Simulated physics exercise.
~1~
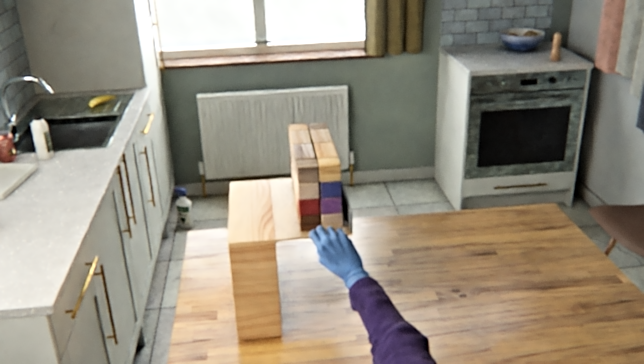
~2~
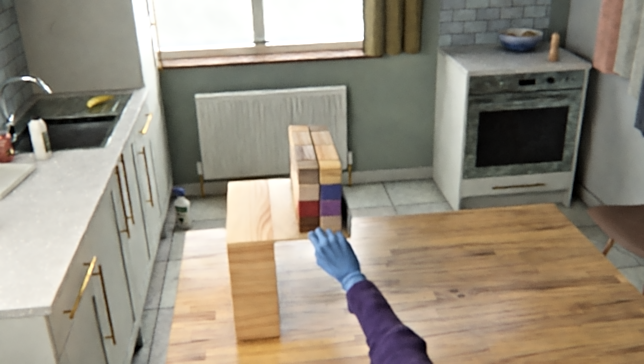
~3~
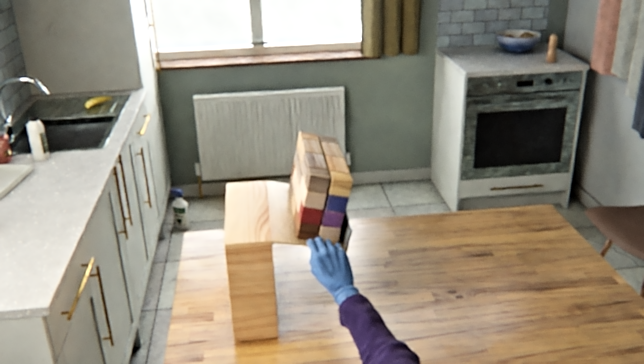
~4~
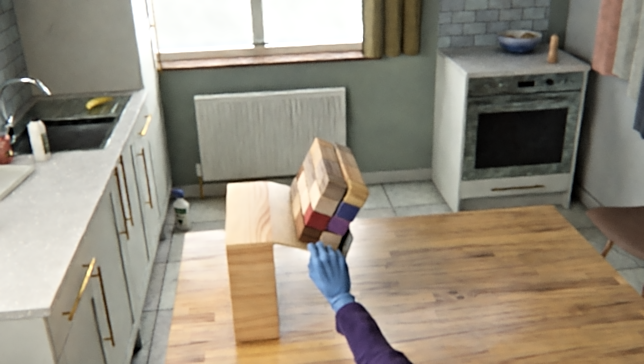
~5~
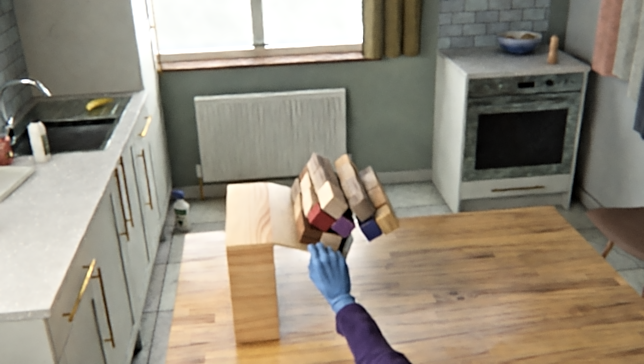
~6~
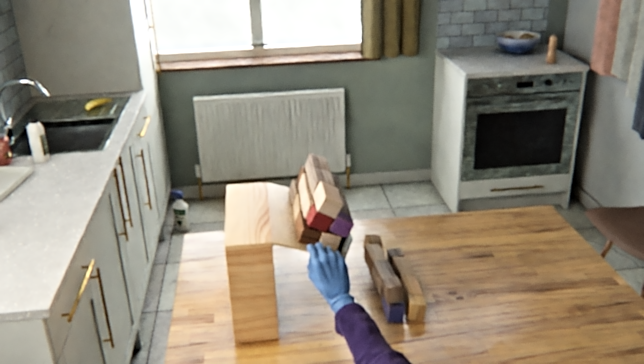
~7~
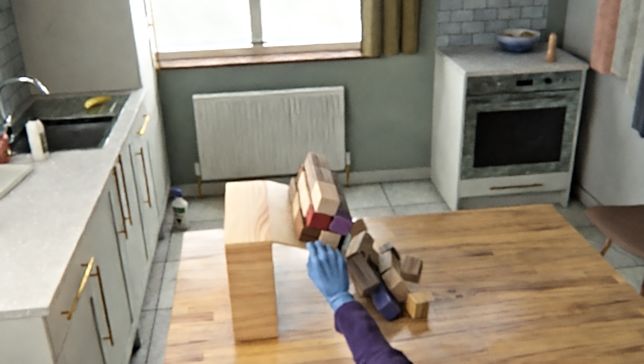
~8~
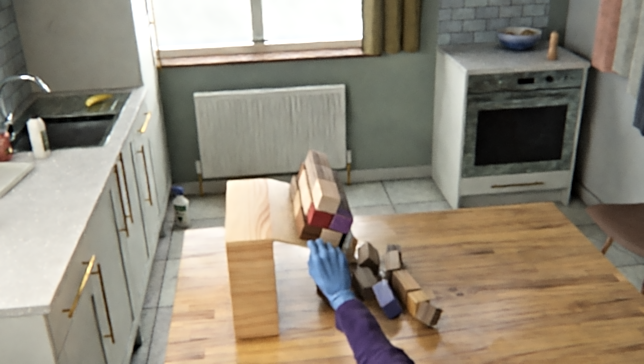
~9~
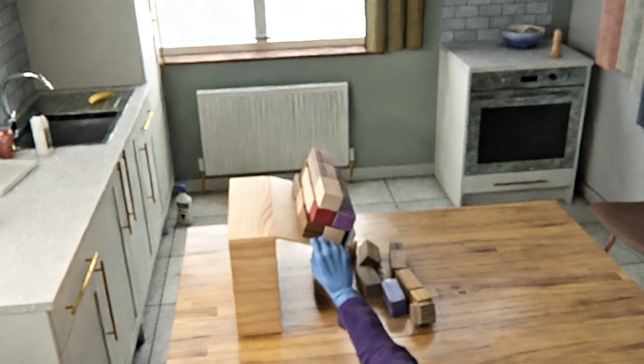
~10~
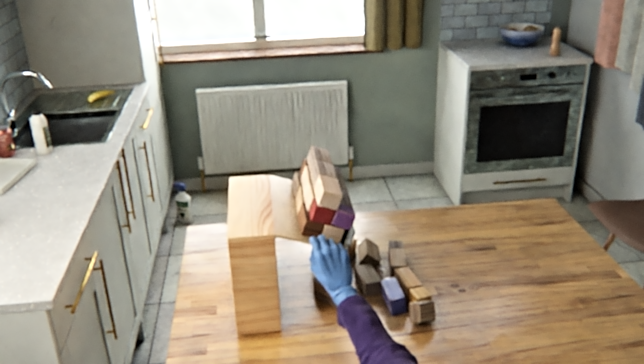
At the start, a stack of wooden blocks, some purple and red, stands upright on a small wooden platform in a kitchen, a blue-gloved hand resting at its front edge. The platform dips toward the right and the stack leans over with it. The right side of the stack then splits away, and several blocks, a blue one among them, tumble onto the table. They knock about and scatter beside the hand before coming to rest. The platform droops no further, and the remaining blocks, including the purple and red ones, stay tilted on it.
